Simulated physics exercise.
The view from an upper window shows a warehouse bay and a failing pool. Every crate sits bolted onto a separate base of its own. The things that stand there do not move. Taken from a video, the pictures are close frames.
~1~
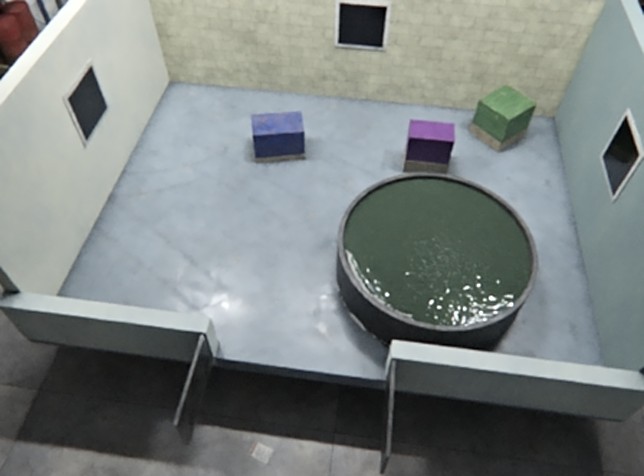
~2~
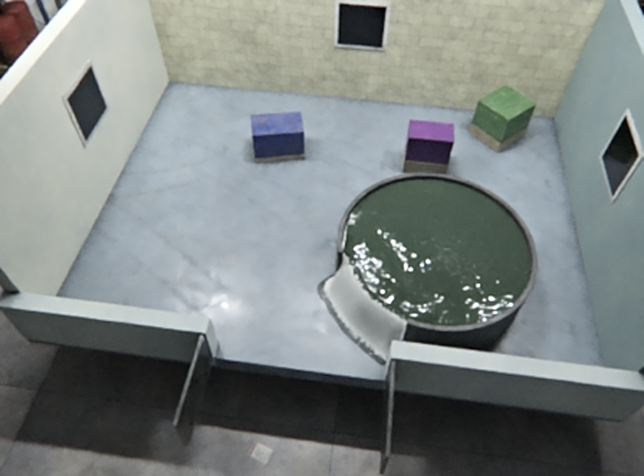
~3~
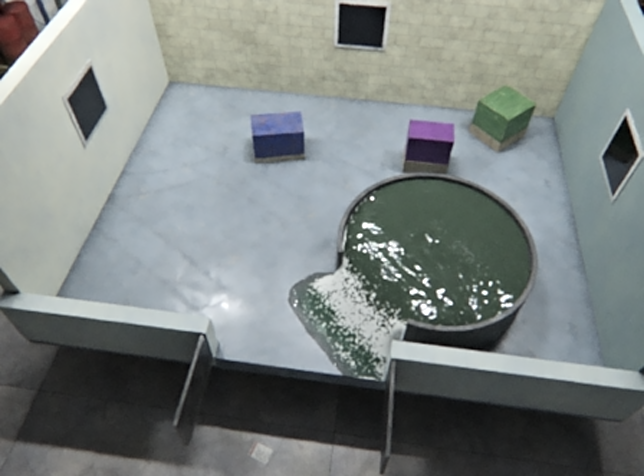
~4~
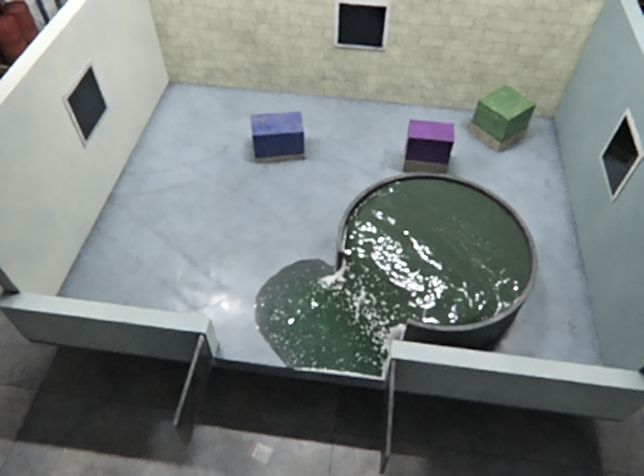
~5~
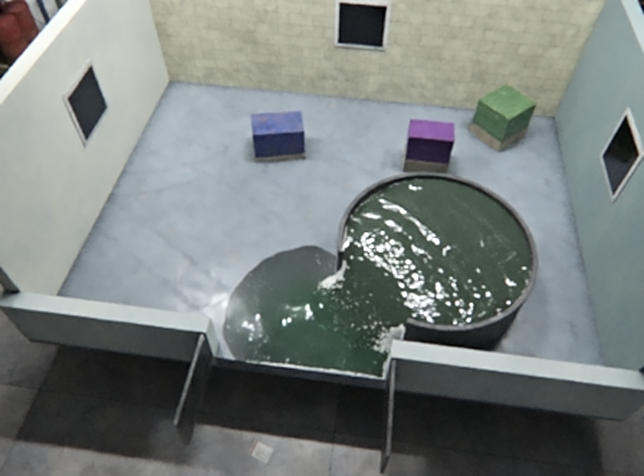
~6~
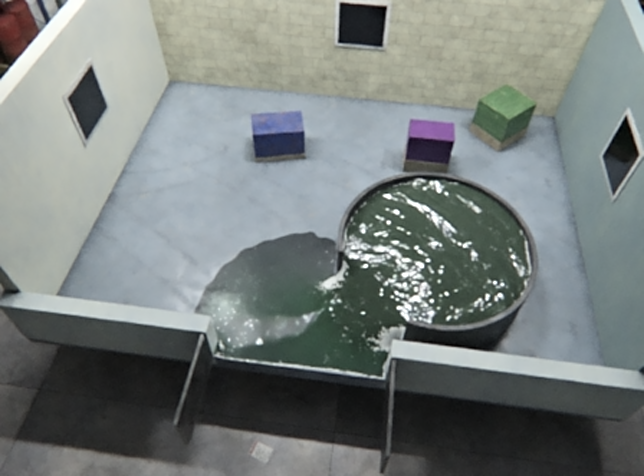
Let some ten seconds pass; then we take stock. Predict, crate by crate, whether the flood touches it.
My prediction: The blue crate remains untouched; the green crate remains untouched; the purple crate remains untouched.
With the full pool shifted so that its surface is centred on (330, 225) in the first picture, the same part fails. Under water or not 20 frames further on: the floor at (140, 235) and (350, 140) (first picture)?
Submerged, not reached.
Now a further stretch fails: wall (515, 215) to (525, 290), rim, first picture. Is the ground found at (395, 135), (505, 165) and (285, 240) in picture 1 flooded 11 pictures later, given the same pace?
Spot one spared, spot two inundated, spot three spared.
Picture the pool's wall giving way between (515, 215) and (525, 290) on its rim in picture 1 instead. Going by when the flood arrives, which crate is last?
That would be the blue crate.
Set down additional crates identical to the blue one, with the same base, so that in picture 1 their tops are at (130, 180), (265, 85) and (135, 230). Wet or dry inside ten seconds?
Well, the first one goes wet, the second is never reached, and the third goes wet.
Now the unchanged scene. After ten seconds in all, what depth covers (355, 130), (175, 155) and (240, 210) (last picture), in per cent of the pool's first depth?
In order: 4, 4, 2 %.
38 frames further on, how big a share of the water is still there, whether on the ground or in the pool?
I'd say around 48 per cent.
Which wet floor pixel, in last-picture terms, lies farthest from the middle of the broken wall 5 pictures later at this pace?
I'd say near (45, 318).
A moment on, water covers 20 % of the floor; the blue crate not reached, the green crate not reached, the purple crate not reached.
Next, water covers 20 % of the floor; the blue crate not reached, the green crate not reached, the purple crate not reached.
Then, water covers 30 % of the floor; the blue crate not reached, the green crate not reached, the purple crate not reached.
Later, water covers 50 % of the floor; the blue crate water round its plinth, the green crate not reached, the purple crate not reached.
In the end, water covers 70 % of the floor; the blue crate stayed above the water, the green crate stayed above the water, the purple crate stayed above the water.
